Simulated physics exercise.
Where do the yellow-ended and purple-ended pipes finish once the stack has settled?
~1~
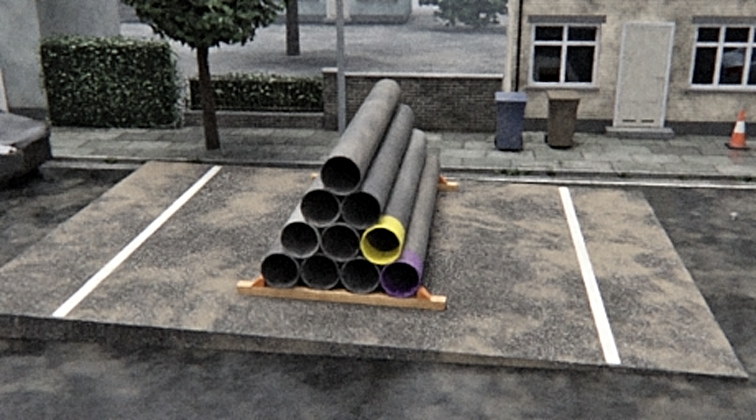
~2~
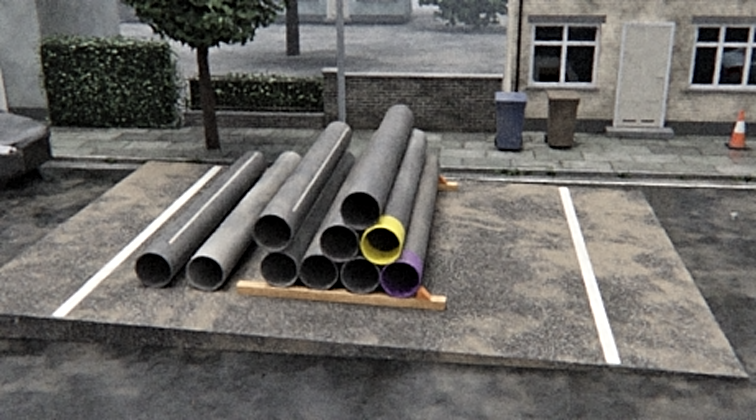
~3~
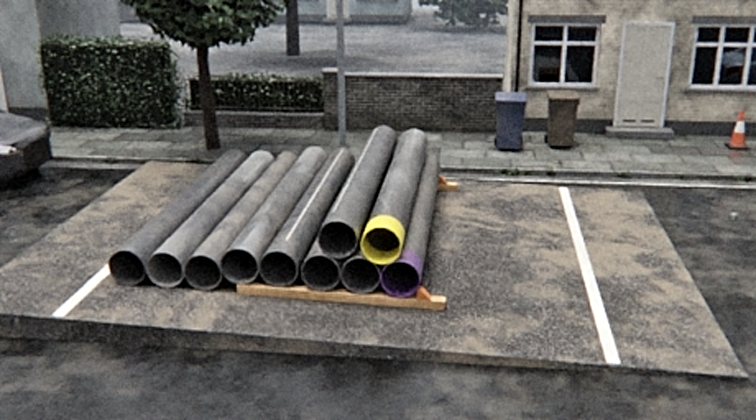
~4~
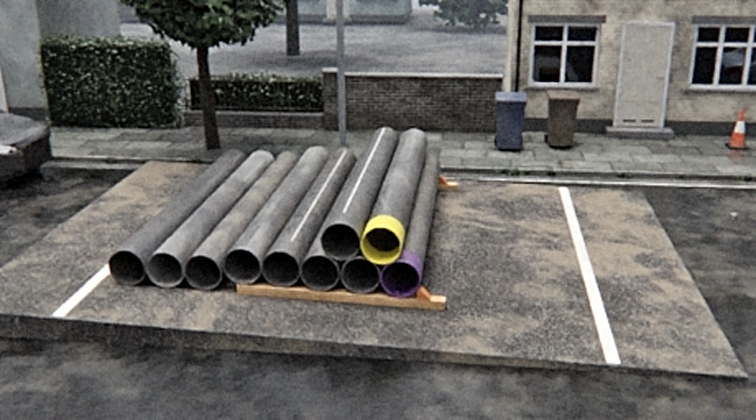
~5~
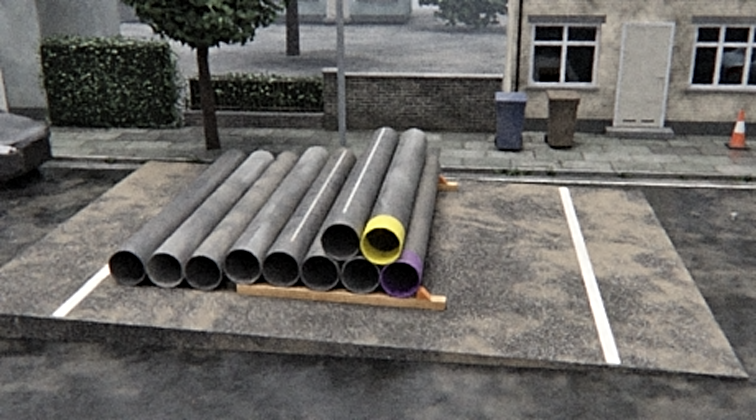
Both finish atop the timber bearers, with the purple-ended pipe at the right end of the bottom row and the yellow-ended pipe still resting up on other pipes.
